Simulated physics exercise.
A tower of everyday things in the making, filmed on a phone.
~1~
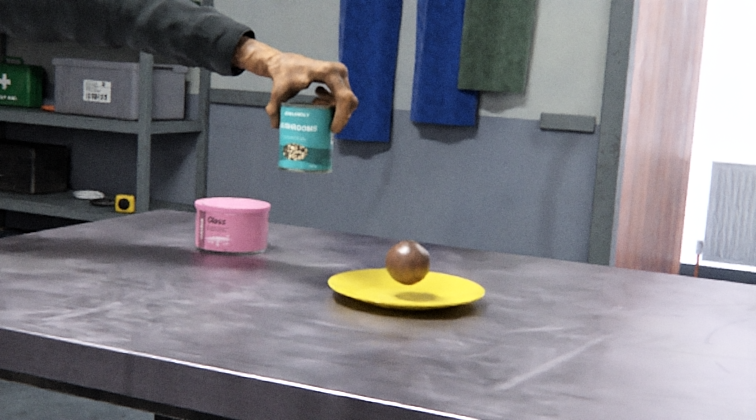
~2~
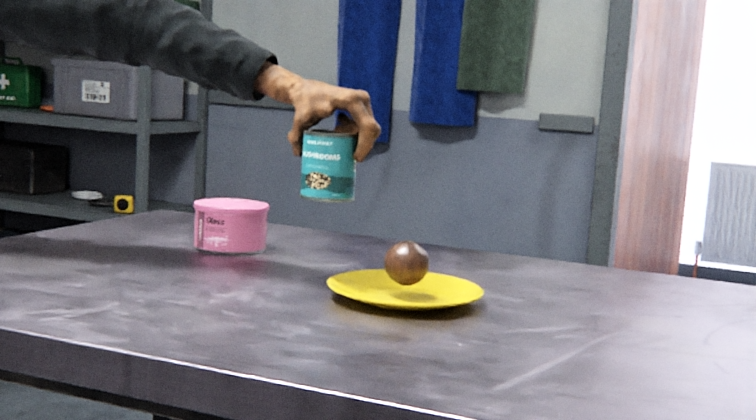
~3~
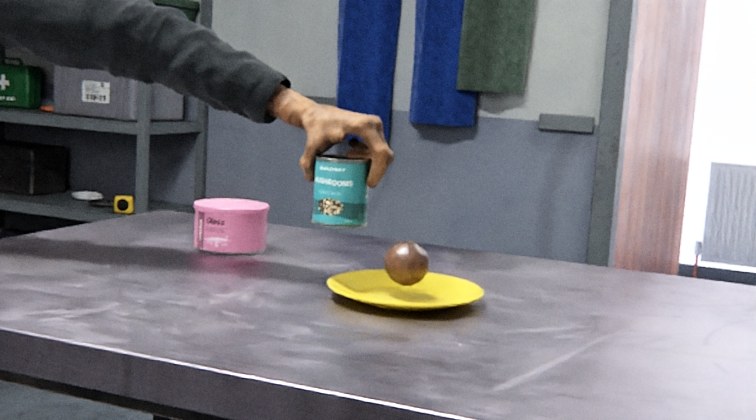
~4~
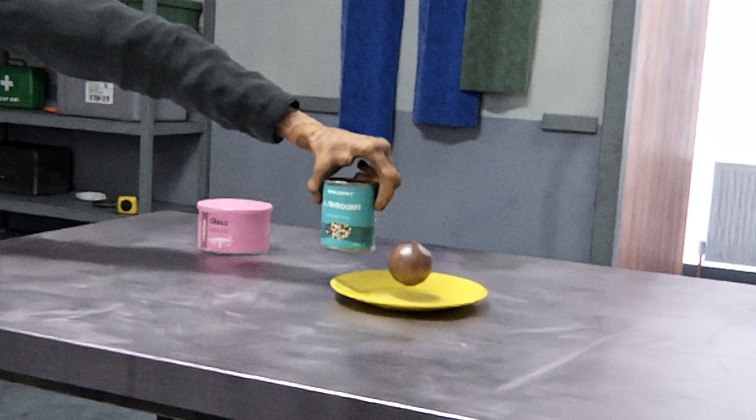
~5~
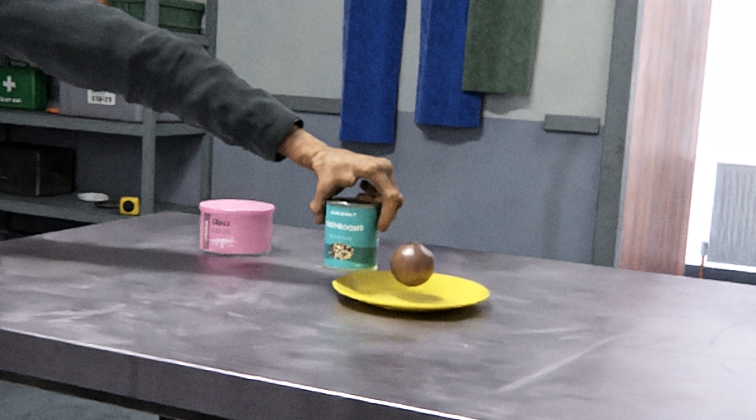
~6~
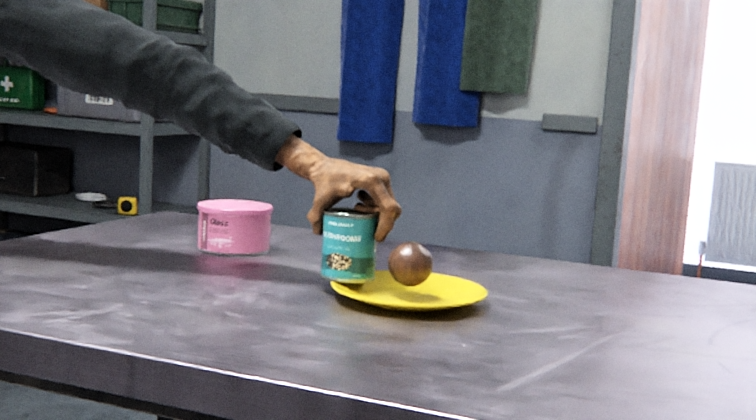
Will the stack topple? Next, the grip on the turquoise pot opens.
Stays together.
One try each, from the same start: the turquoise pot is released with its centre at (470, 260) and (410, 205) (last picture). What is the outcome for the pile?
Stays standing, then topples over.
Then, 0.30 s after the last picture, nothing has stirred.
Then, 0.70 s after the last picture, turquoise pot resting near (349, 245).
At rest, all 4 in place. Seen from the same camera at the end, turquoise pot near (349, 245). The pile stays up.
